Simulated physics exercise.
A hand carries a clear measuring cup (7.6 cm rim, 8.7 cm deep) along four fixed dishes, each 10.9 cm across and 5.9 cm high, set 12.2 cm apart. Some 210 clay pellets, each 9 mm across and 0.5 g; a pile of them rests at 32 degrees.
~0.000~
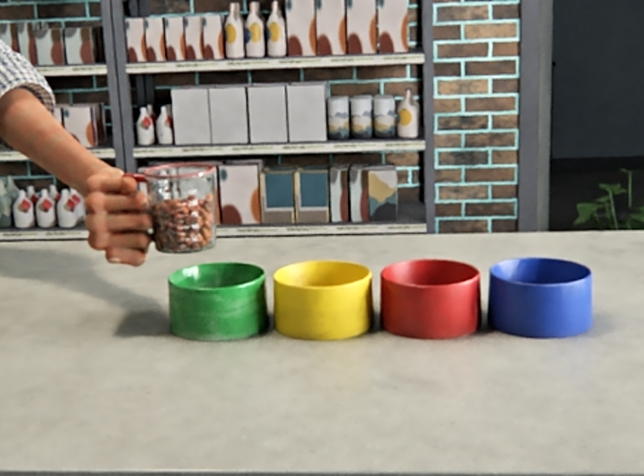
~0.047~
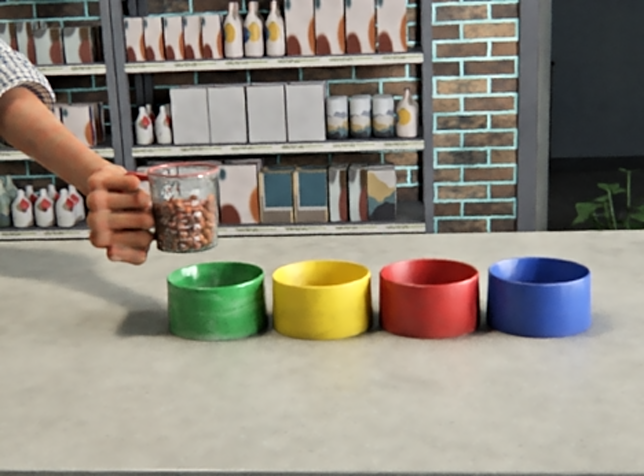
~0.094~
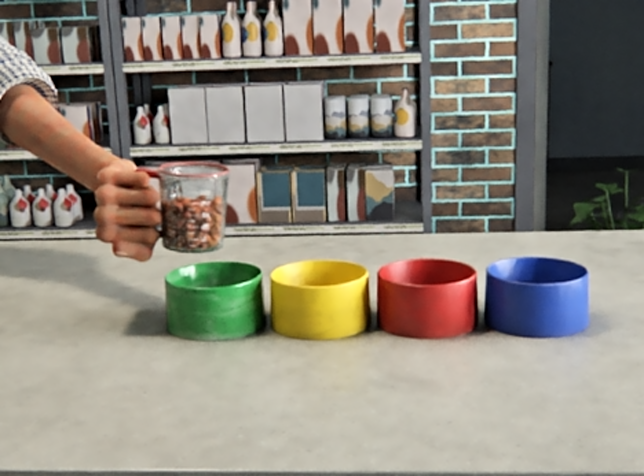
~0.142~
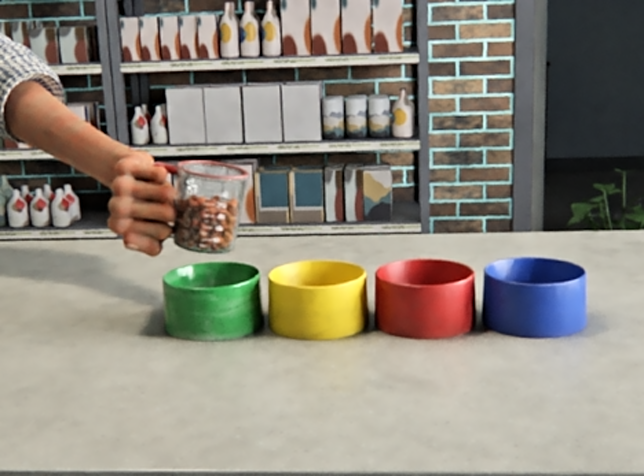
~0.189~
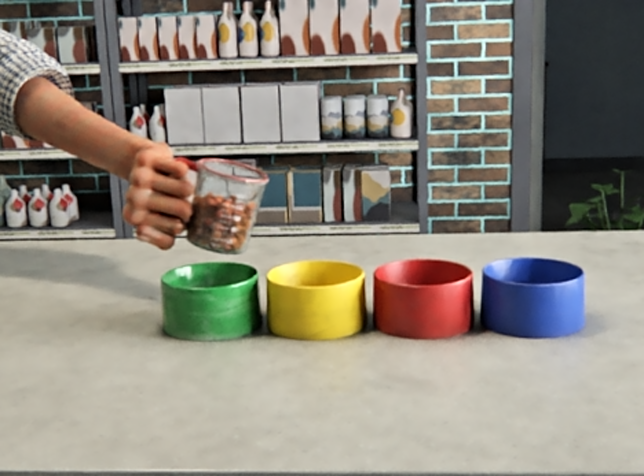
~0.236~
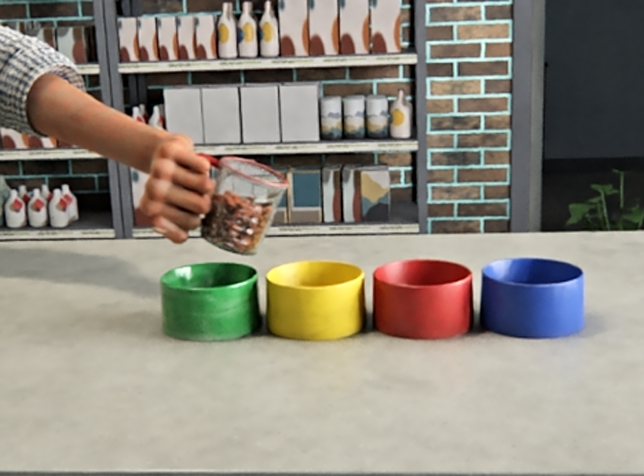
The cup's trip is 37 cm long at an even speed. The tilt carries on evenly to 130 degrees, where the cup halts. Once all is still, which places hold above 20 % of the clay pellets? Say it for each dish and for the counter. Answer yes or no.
Red no, blue yes, green no, yellow no, counter no.
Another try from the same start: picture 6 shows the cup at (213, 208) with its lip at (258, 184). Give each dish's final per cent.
Red 90; blue 10; green 0; yellow 0.
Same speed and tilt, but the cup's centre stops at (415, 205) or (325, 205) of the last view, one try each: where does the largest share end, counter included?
The winner: Red, then yellow.
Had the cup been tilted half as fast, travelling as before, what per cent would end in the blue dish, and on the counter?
In that case blue 100, counter 0.
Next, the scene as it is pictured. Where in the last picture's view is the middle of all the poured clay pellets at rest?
At about (541, 307).
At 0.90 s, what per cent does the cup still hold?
Some 90 per cent of the load.
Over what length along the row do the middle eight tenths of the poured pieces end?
Roughly 6 cm.
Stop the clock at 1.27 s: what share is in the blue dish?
Near 100 per cent so far.
Then, at 0.63 s, tilt 74 degrees; cup holds 100 %.
After 0.90 s, tilt 110 degrees; cup holds 90 %, blue 10 %.
After 1.27 s, tilt 130 degrees; cup holds 0 %, blue 100 %.
In the end, at 1.7 s, red 0 %, blue 100 %, green 0 %, yellow 0 %, counter 0 %.
